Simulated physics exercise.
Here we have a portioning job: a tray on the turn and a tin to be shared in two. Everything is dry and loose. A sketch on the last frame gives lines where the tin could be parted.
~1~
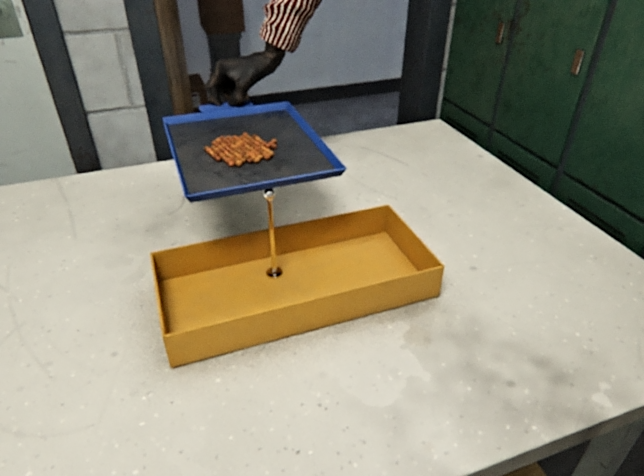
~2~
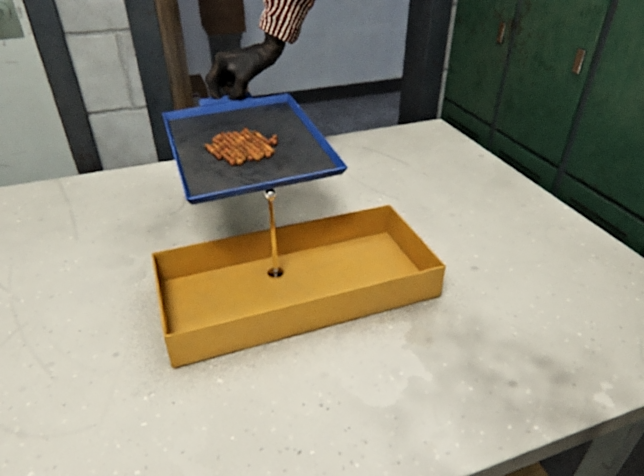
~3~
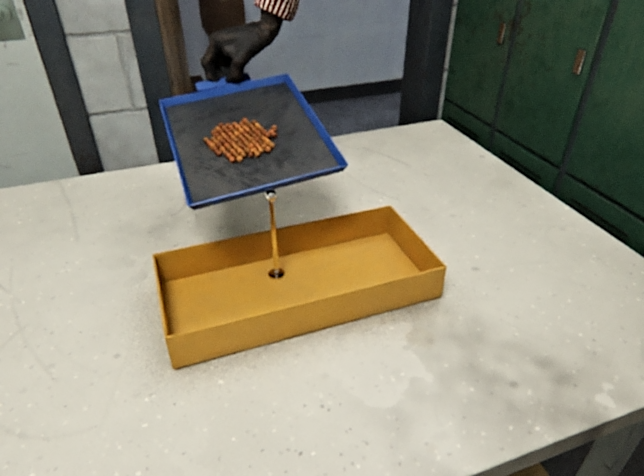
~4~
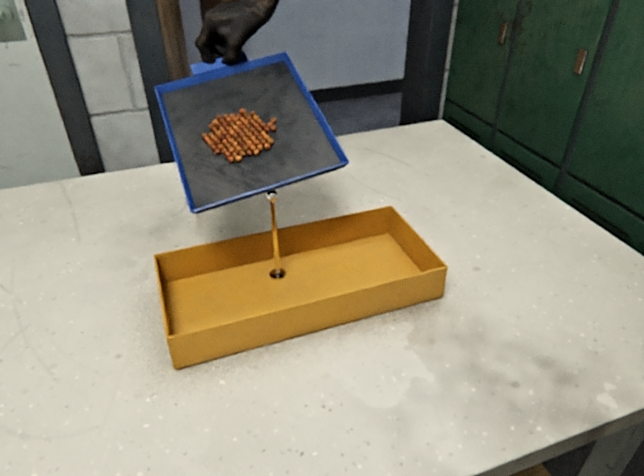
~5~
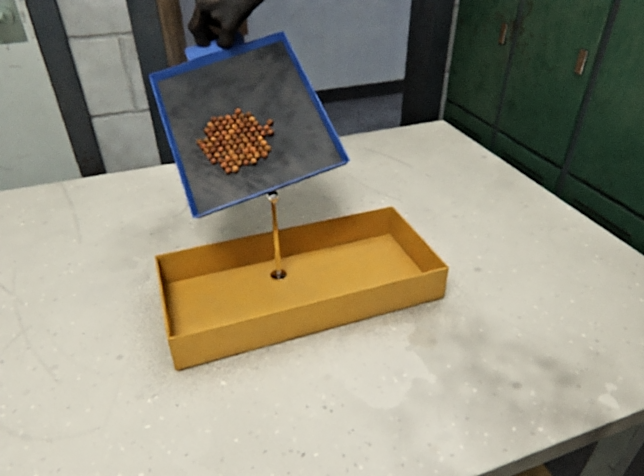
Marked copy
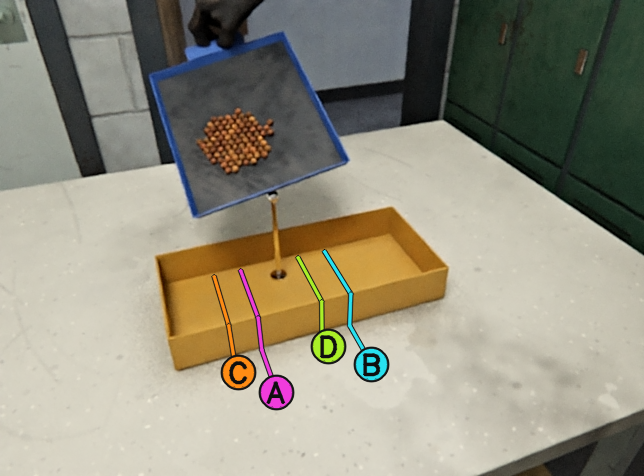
The clip shows a gloved or dark hand lifting the far edge of a blue-rimmed dark tray of small orange-brown pieces, steadily tilting it toward the viewer and lower on the left, above a stationary yellow open tin.
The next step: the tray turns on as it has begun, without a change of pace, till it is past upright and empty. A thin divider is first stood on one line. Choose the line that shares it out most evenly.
Line C does it best.
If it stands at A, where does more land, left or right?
The left side.
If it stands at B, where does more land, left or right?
The left side.
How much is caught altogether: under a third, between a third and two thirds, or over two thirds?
About that: Over two thirds.
On the marked copy, line A crosses the front rim at (257, 316); line B crosses the front rim at (350, 293); line C crosses the front rim at (228, 324); line D crosses the front rim at (321, 300).
If A is chosen, of what is caught, nearly all on the left of the divider, a small part on the right.
If B is chosen, of what is caught, all on the left of the divider, none on the right.
If C is chosen, of what is caught, about half on the left of the divider, about half on the right.
If D is chosen, of what is caught, all on the left of the divider, none on the right.
